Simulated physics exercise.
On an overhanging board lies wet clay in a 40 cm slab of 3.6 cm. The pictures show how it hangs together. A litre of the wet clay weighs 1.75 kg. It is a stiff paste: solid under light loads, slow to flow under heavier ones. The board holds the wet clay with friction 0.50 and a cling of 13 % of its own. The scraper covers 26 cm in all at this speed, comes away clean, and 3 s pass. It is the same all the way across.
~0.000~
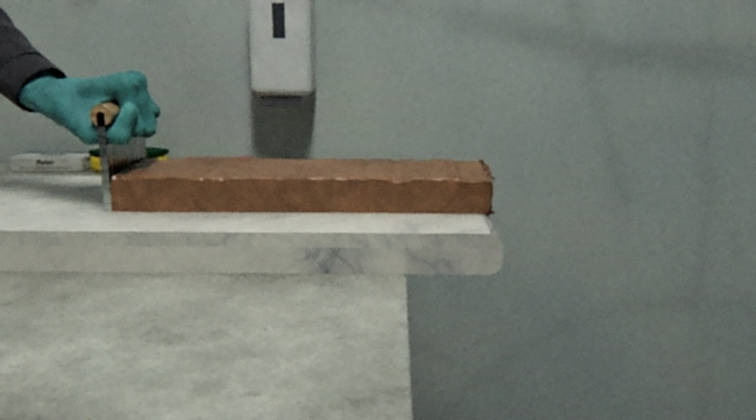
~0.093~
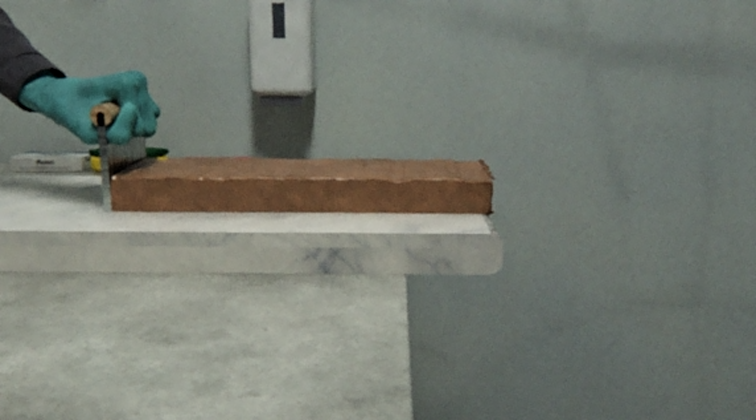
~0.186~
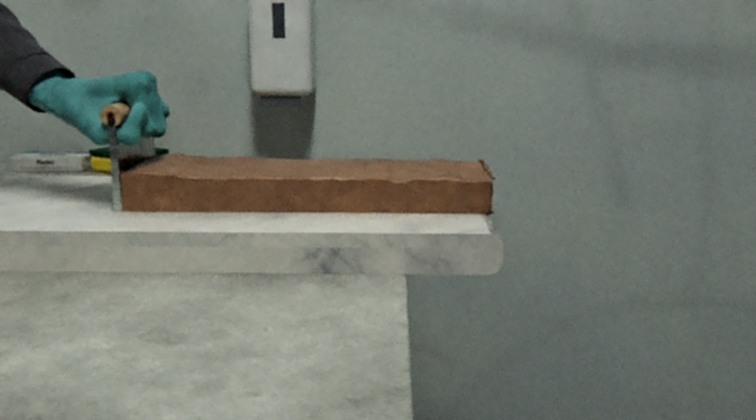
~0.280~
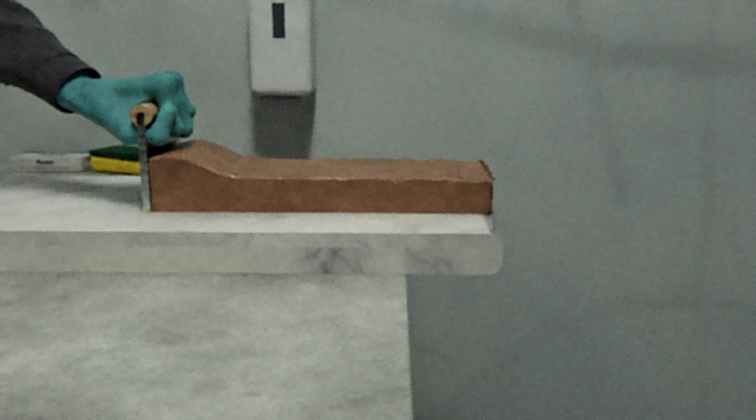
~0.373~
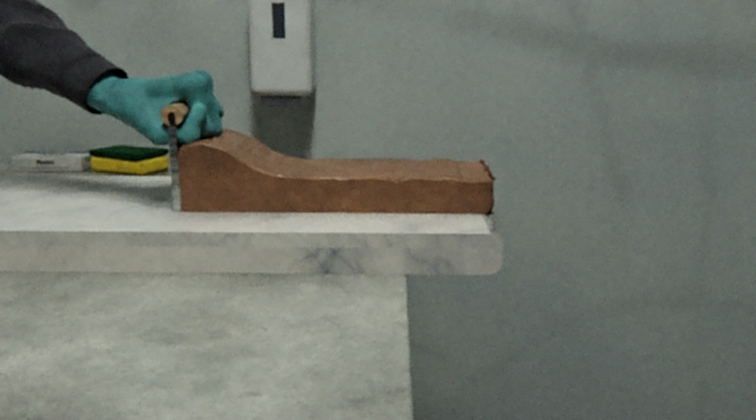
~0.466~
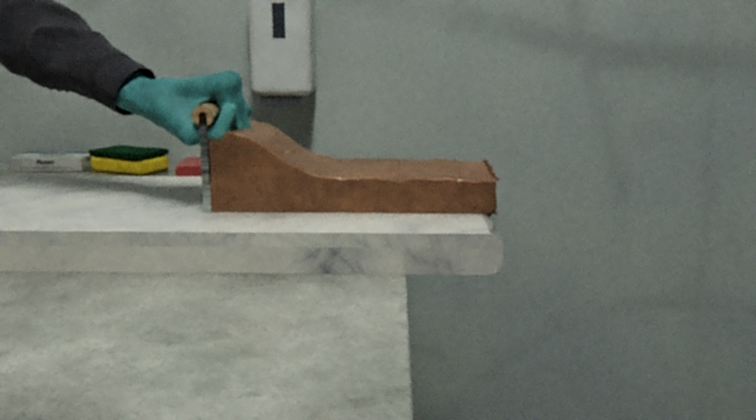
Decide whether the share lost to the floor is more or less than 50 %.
Expect less than 50 %.
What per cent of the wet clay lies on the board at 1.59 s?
Near 65 %.
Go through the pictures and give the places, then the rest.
The first frame shows foot of the scraper at (112, 212), not yet moved; foremost bit of the wet clay at (493, 182).
The second frame shows foot of the scraper at (112, 212), not yet moved; foremost bit of the wet clay at (493, 182).
The third frame shows foot of the scraper at (122, 212), moved 1.1 cm; foremost bit of the wet clay at (493, 193).
The fourth frame shows foot of the scraper at (151, 212), moved 4.1 cm; foremost bit of the wet clay at (494, 180).
The fifth frame shows foot of the scraper at (181, 212), moved 7.2 cm; foremost bit of the wet clay at (494, 185).
The sixth frame shows foot of the scraper at (211, 212), moved 10 cm; foremost bit of the wet clay at (497, 186), 1 % of it past the edge, in one piece.
After 0.80 s, 79 % lies on the board and 0 % has fallen.
After 1.19 s, 65 % lies on the board and 27 % has fallen.
After 1.59 s, 64 % lies on the board and 36 % has fallen.
After 1.98 s, 64 % lies on the board and 36 % has fallen.
After 3.98 s, 64 % lies on the board and 36 % has fallen.
